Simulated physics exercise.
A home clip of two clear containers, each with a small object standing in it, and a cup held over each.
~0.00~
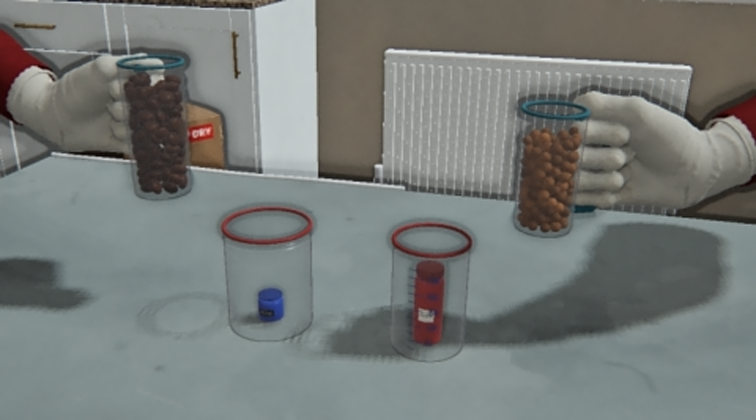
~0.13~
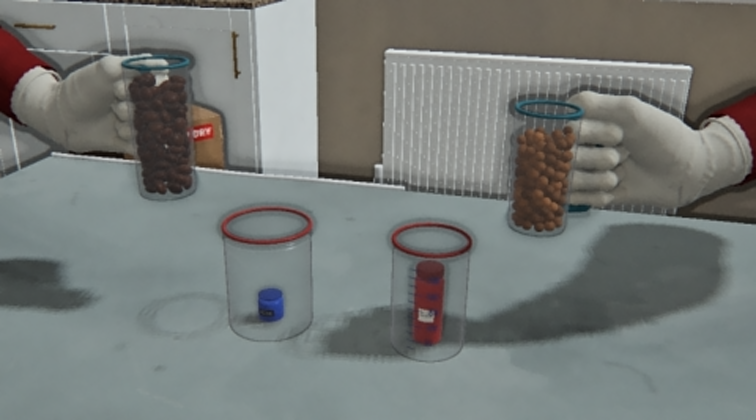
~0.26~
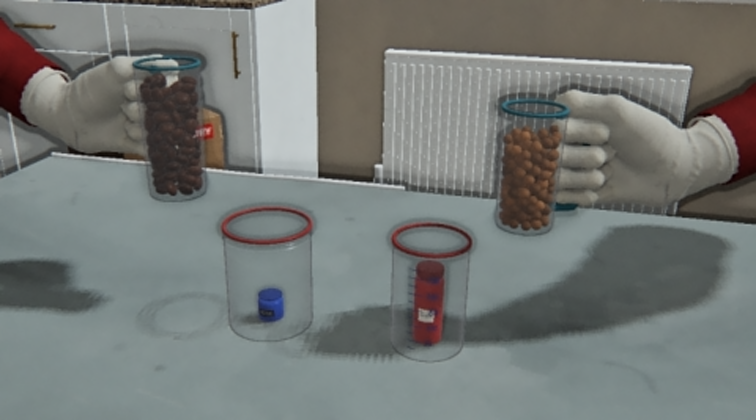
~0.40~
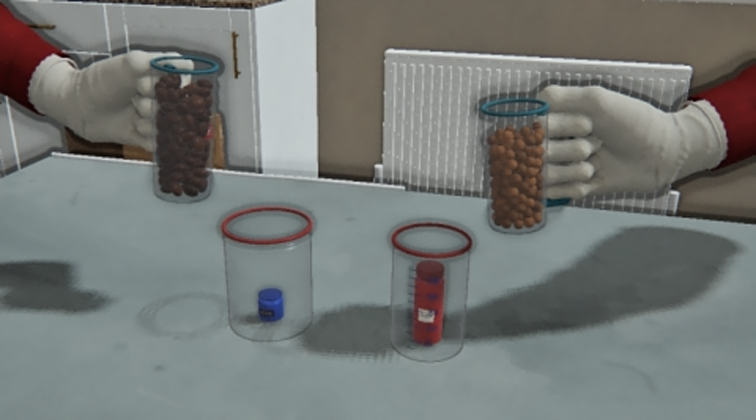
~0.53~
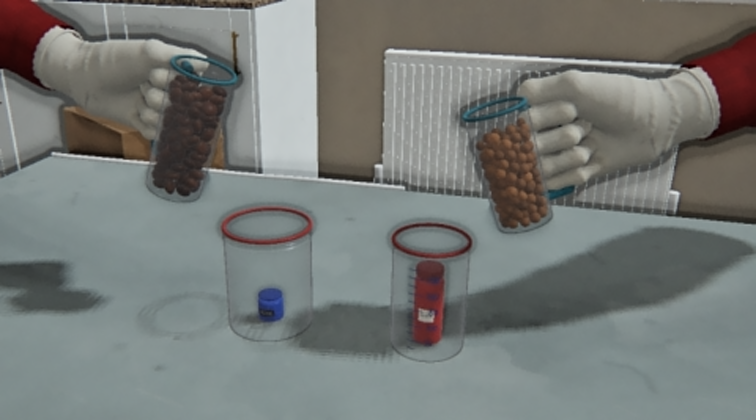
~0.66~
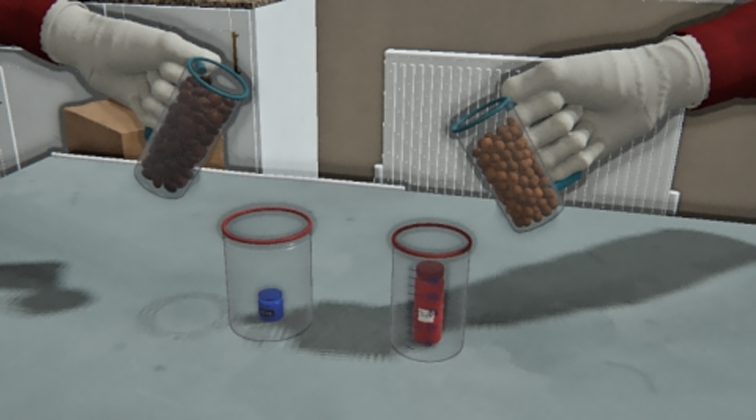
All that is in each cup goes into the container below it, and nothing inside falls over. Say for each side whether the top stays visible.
The left one is covered over; the right one remains in view above the fill.
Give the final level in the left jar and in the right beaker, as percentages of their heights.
Some 55 per cent left and 55 right.
By 1.10 s, left jar empty, all of its cupful still in the cup; right beaker empty, all of its cupful still in the cup.
By 1.49 s, left jar nearly empty, nearly all of its cupful still in the cup; right beaker nearly empty, the larger part of its cupful still in the cup.
By 1.83 s, left jar half full, none of its cupful still in the cup; right beaker a third full, none of its cupful still in the cup, one piece on the table.
When it is over (2.5 s), left jar half full (surface near (269, 269)), nothing beside it; right beaker half full (surface near (429, 286)), one piece on the table; the left thing is covered; the right thing is still showing.
